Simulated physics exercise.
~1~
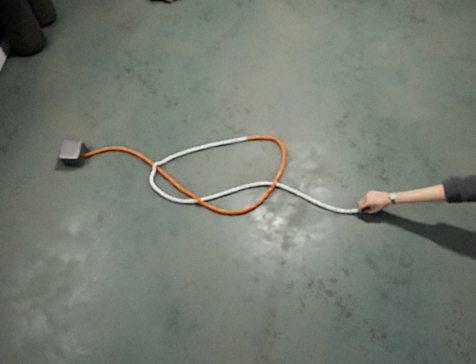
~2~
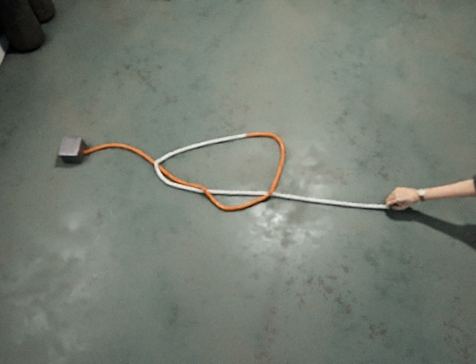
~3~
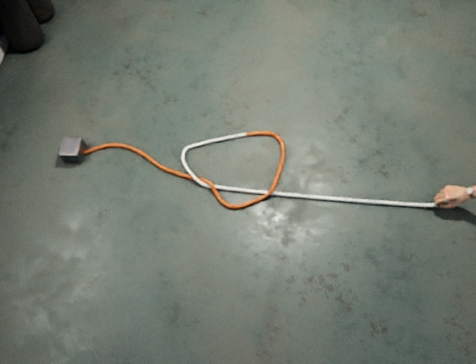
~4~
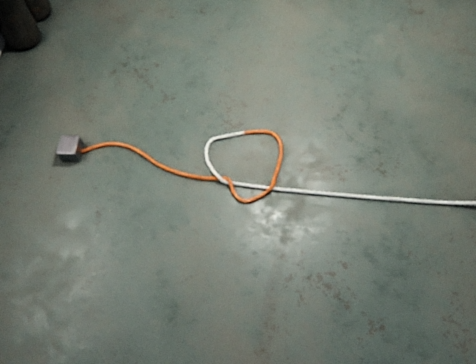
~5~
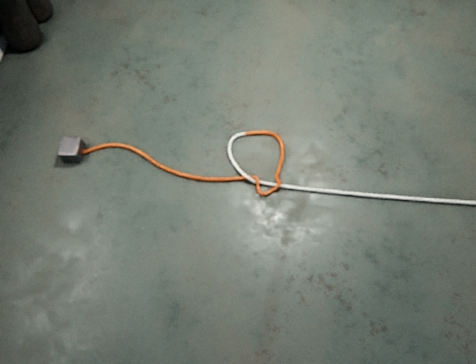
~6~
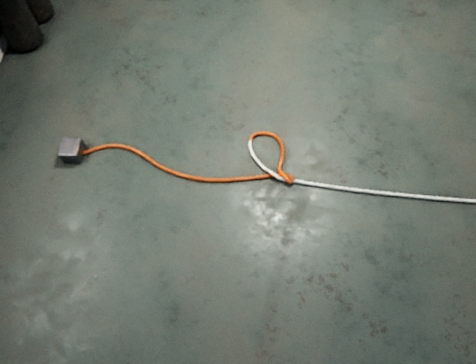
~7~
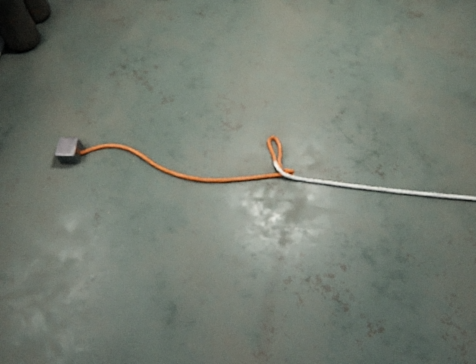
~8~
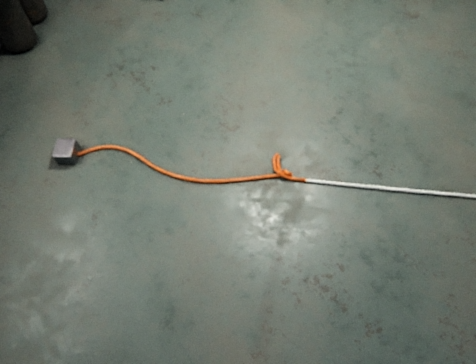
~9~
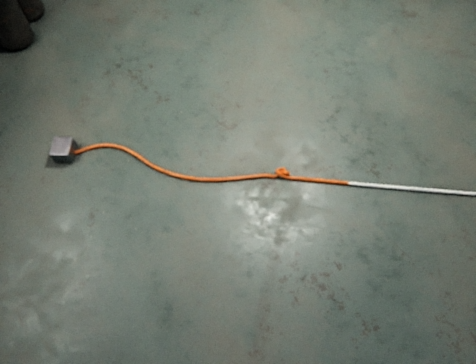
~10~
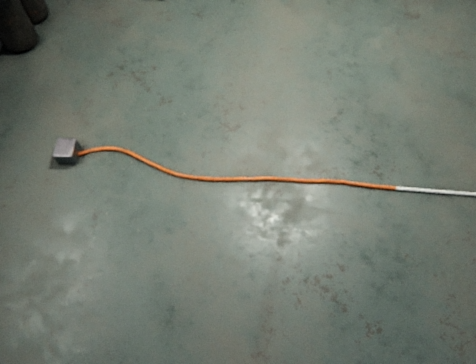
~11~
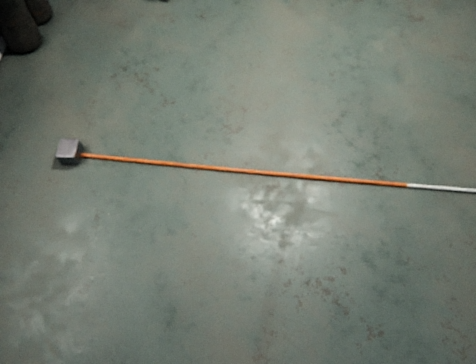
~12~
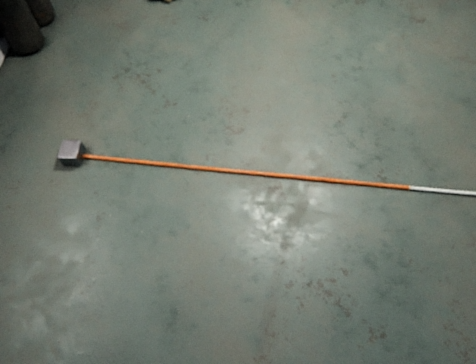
Hand pulling the white end of a looped orange and white rope rightward, loops shrinking and vanishing until it lies straight, unknotted.
